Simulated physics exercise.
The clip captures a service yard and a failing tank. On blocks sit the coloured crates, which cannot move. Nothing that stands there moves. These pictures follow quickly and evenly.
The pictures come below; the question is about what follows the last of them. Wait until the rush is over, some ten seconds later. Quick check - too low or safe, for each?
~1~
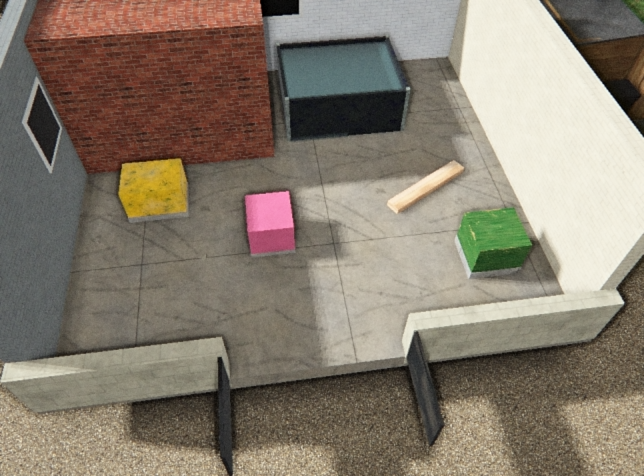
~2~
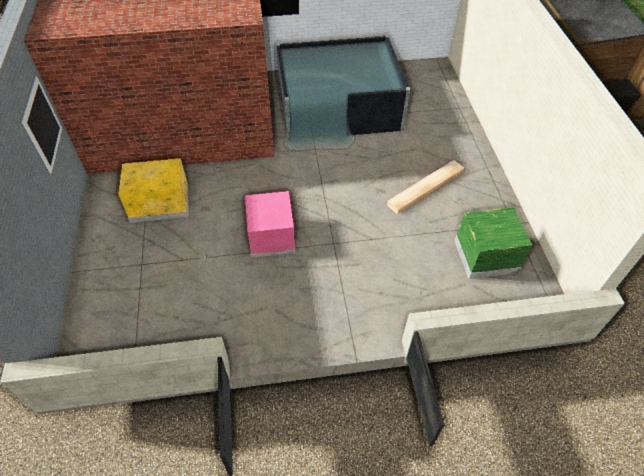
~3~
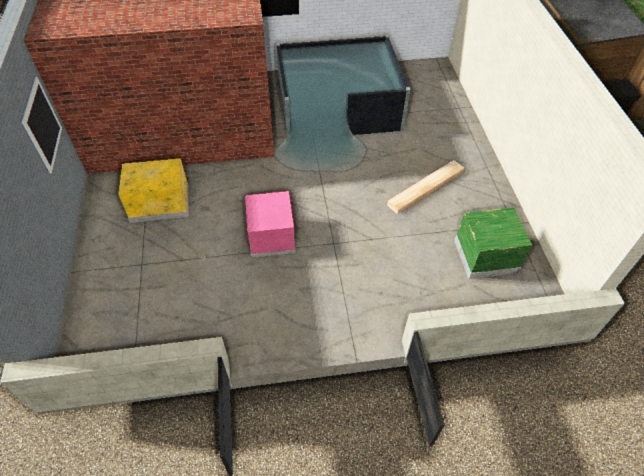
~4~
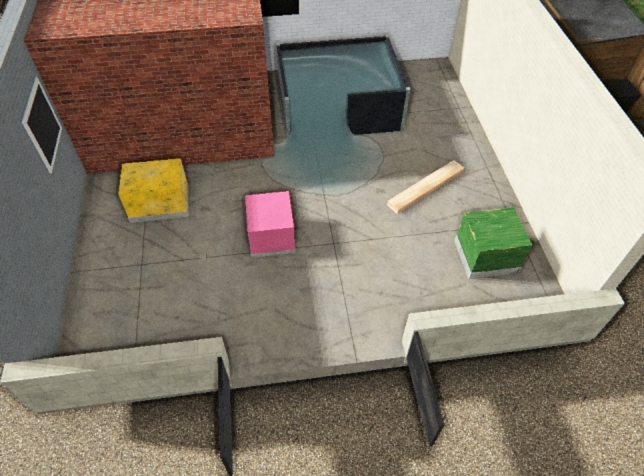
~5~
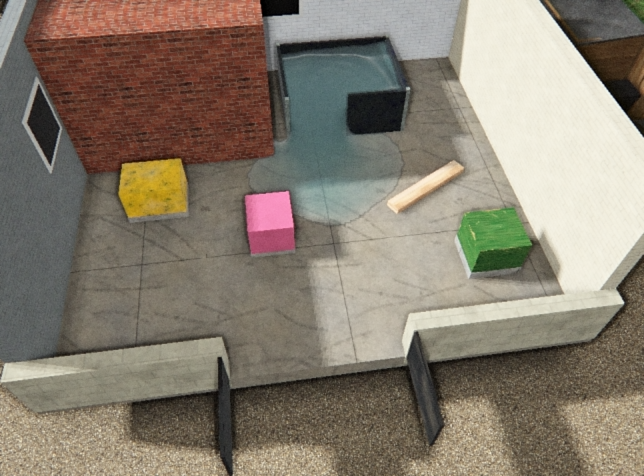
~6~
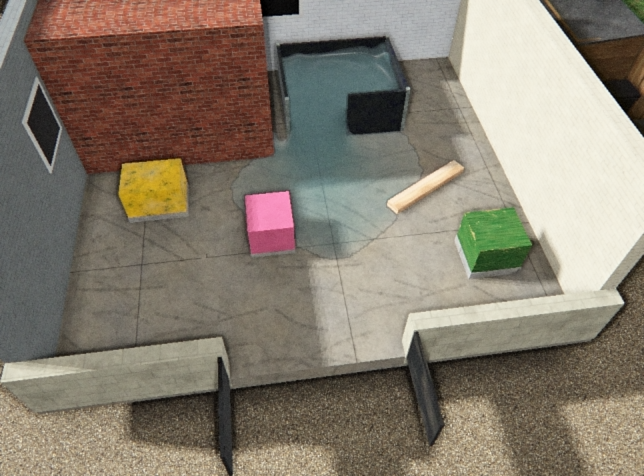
Pink crate too low; yellow crate too low; green crate safe.
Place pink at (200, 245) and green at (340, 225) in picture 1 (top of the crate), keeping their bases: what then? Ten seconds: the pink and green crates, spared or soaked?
Pink crate: Is overtopped. Green crate: Is overtopped.
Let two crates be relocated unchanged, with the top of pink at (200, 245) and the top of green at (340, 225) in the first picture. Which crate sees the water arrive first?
Green crate.
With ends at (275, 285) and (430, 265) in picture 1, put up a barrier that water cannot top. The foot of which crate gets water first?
My answer: The one in pink.
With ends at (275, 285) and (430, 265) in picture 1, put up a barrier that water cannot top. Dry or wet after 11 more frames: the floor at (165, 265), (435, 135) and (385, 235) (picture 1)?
Taking the three spots in order: Soaked, spared, soaked.
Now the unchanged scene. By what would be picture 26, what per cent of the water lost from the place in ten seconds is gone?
Roughly 45 %.
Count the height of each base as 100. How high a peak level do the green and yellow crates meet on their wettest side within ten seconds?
70 and 160 per cent, roughly.
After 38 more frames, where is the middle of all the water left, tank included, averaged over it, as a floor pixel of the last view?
That puts it at around (319, 202).
A moment on, water covers 40 % of the floor; the pink crate water round its plinth, the yellow crate water round its plinth, the green crate not reached.
Next, water covers 60 % of the floor; the pink crate water round its plinth, the yellow crate water round its plinth, the green crate water round its plinth.
Then, water covers 70 % of the floor; the pink crate water round its plinth, the yellow crate water round its plinth, the green crate water round its plinth.
Later, water covers 85 % of the floor; the pink crate water round its plinth, the yellow crate water round its plinth, the green crate water round its plinth.
In the end, water covers 100 % of the floor; the pink crate was topped, the yellow crate was topped, the green crate stayed above the water.
